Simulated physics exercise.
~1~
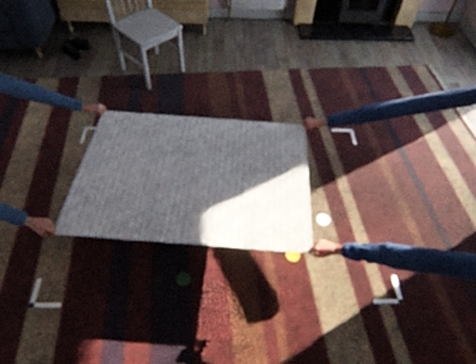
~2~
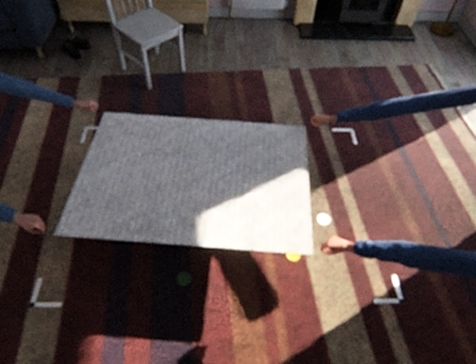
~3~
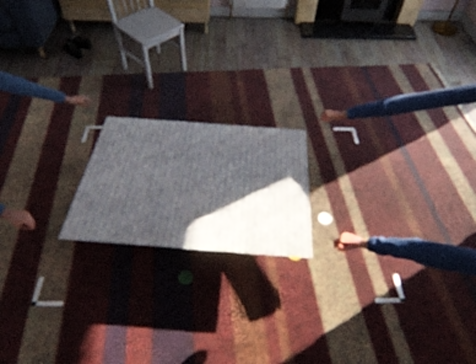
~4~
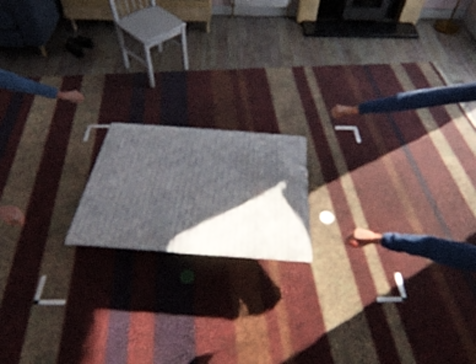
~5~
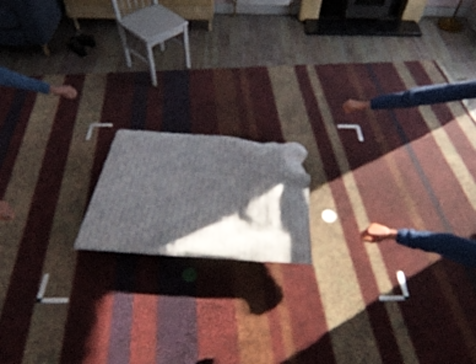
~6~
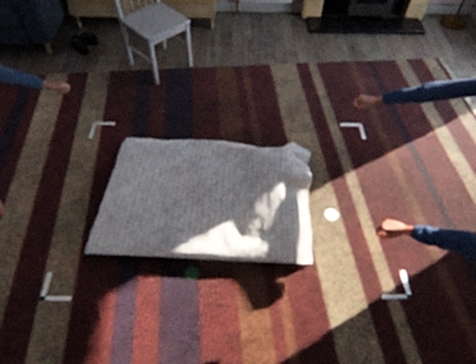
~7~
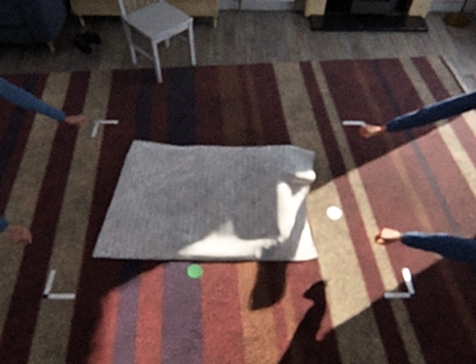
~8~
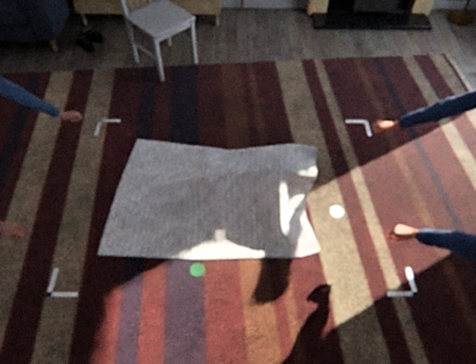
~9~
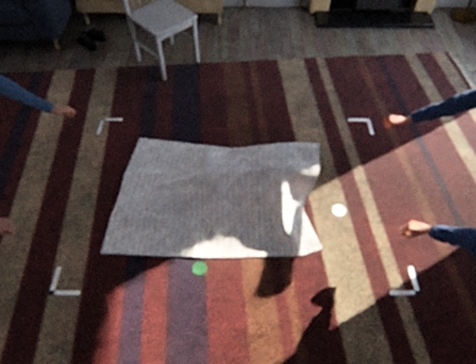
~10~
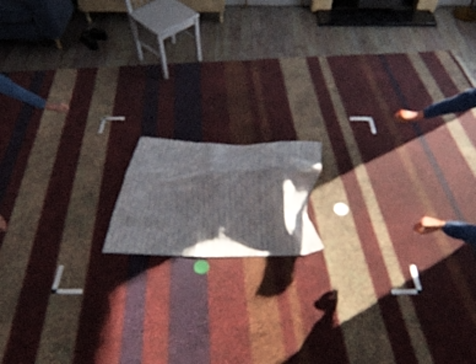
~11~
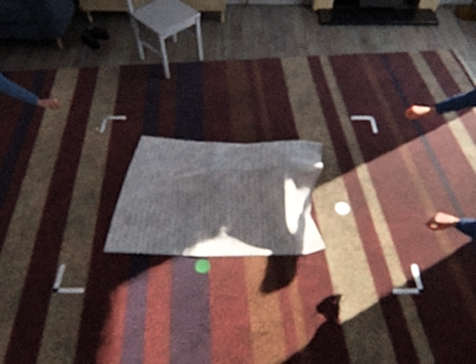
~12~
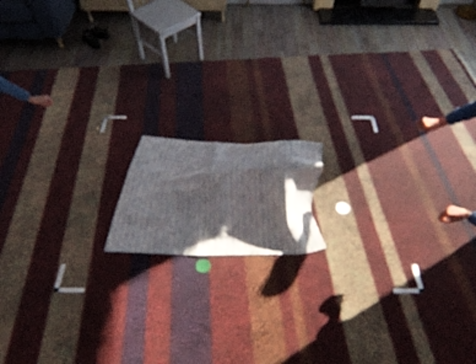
Four hands releasing a grey blanket above a striped rug, the cloth dropping and settling slightly rumpled between two small discs left uncovered.
